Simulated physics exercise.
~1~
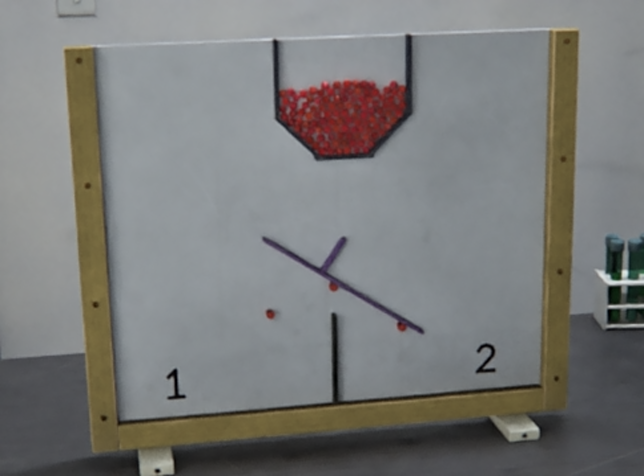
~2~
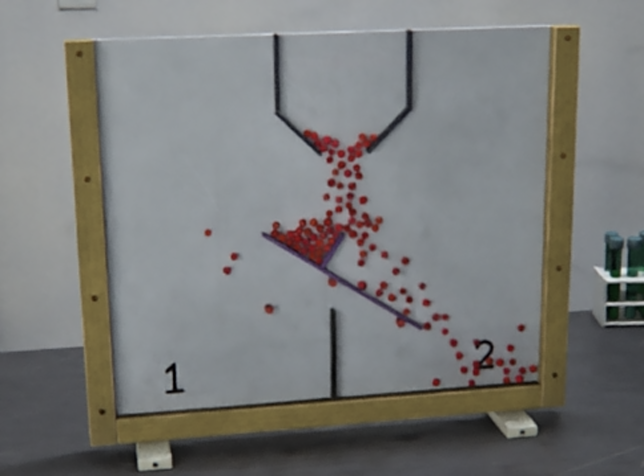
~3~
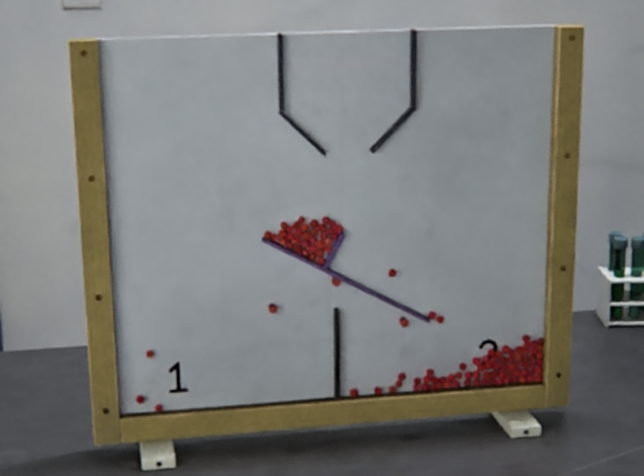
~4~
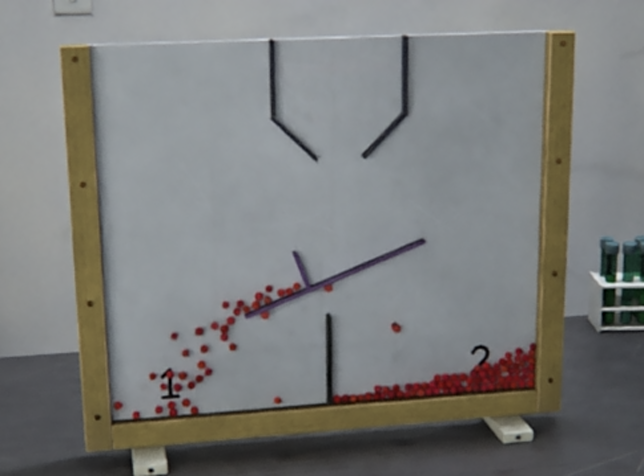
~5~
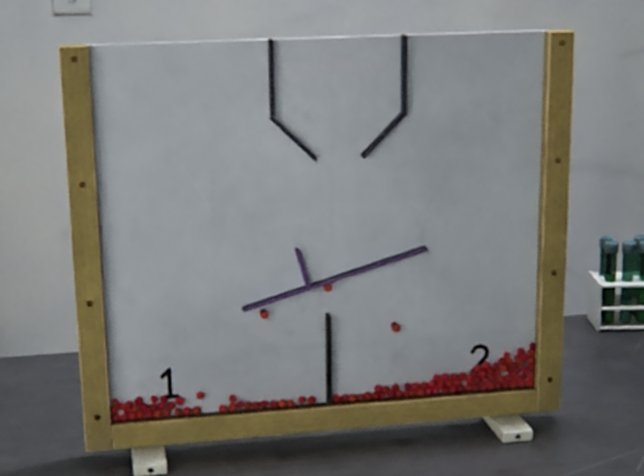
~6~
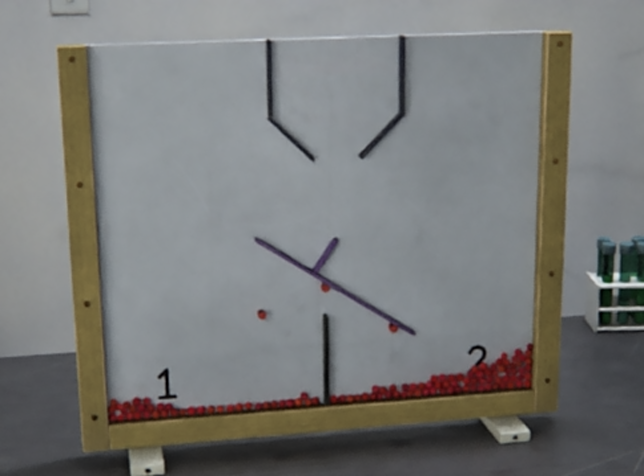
Red beads packed in a black hopper pour down onto a purple tray tilted with its right end low, inside a flat, wood-framed case. Some pile up in the pocket left of the tray's short upright, while most spill down the slope into the right bin and a few stray into the left. Once the hopper is empty, the loaded tray tips over to the left and dumps its heap into the left bin. Emptied, it swings back to its original slant. The beads end spread along both bins, with the larger share on the right.
